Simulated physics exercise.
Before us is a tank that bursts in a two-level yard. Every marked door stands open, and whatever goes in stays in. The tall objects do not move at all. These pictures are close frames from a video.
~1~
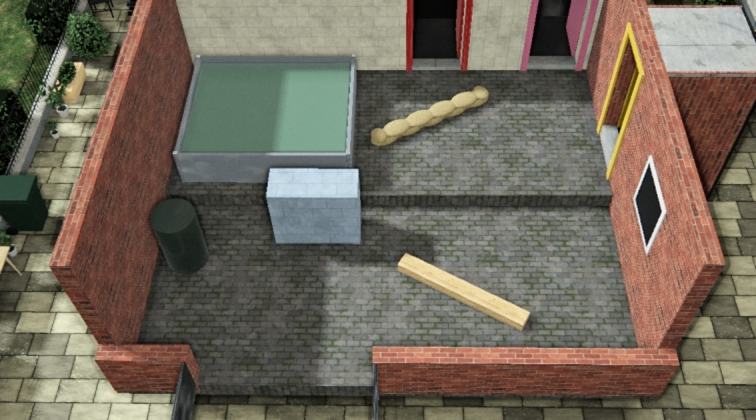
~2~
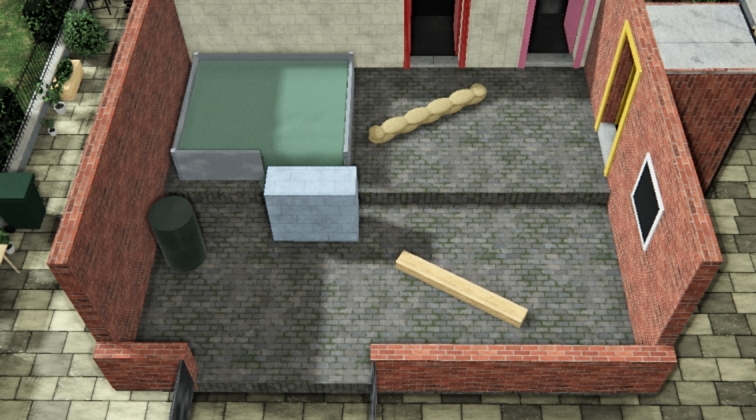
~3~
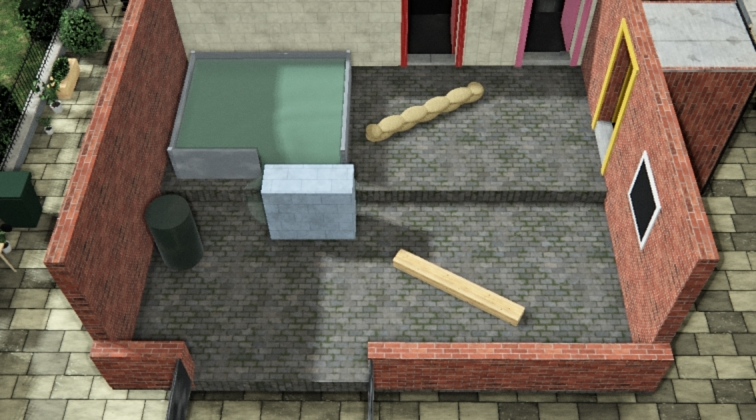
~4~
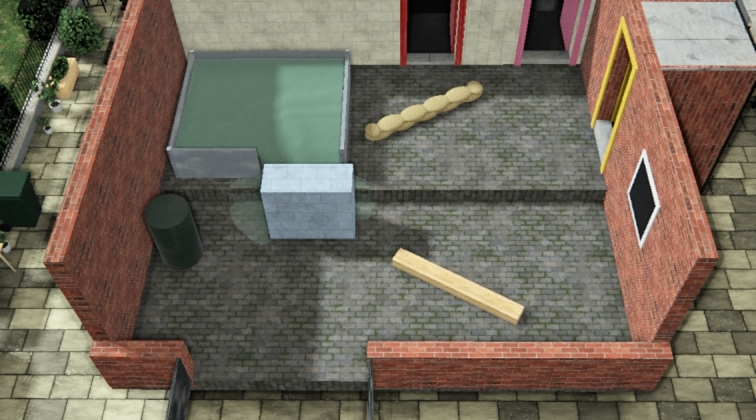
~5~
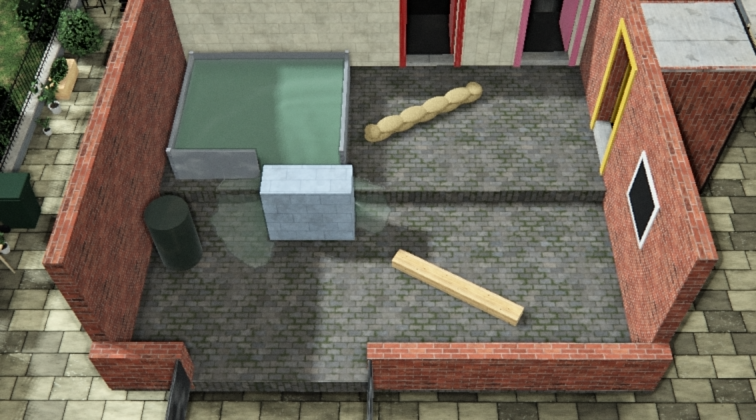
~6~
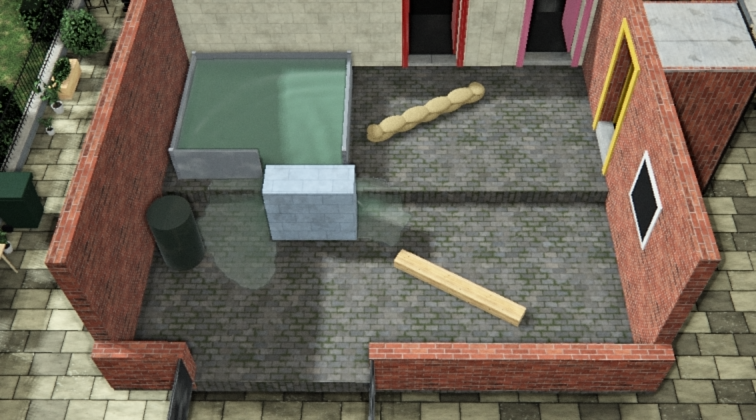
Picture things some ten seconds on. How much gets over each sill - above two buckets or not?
At the yellow door, not above two buckets. At the pink door, not above two buckets. At the red door, not above two buckets.
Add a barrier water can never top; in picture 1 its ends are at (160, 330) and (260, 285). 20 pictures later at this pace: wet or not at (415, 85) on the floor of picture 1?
Spared.
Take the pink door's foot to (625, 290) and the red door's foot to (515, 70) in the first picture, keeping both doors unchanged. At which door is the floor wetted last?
Looks like the one in red.
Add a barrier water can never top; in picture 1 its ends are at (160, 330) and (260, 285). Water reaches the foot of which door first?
I say the door marked yellow.
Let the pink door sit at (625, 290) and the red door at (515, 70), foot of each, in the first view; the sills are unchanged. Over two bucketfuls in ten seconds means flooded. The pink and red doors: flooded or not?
The pink one overflows, and the red one falls short.
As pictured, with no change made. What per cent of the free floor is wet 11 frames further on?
I make it 40 per cent.
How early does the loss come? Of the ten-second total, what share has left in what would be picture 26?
My estimate is roughly 5 percent.
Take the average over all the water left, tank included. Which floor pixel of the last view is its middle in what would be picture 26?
It is around (314, 184).
A moment on, water covers 15 % of the floor; the yellow door not reached, the pink door not reached, the red door not reached.
Next, water covers 40 % of the floor; the yellow door not reached, the pink door not reached, the red door not reached.
Then, water covers 40 % of the floor; the yellow door not reached, the pink door not reached, the red door not reached.
Later, water covers 60 % of the floor; the yellow door wet at the sill, nothing in, the pink door not reached, the red door not reached.
In the end, water covers 55 % of the floor; the yellow door wet at the sill, nothing in, the pink door wet at the sill, nothing in, the red door not reached.
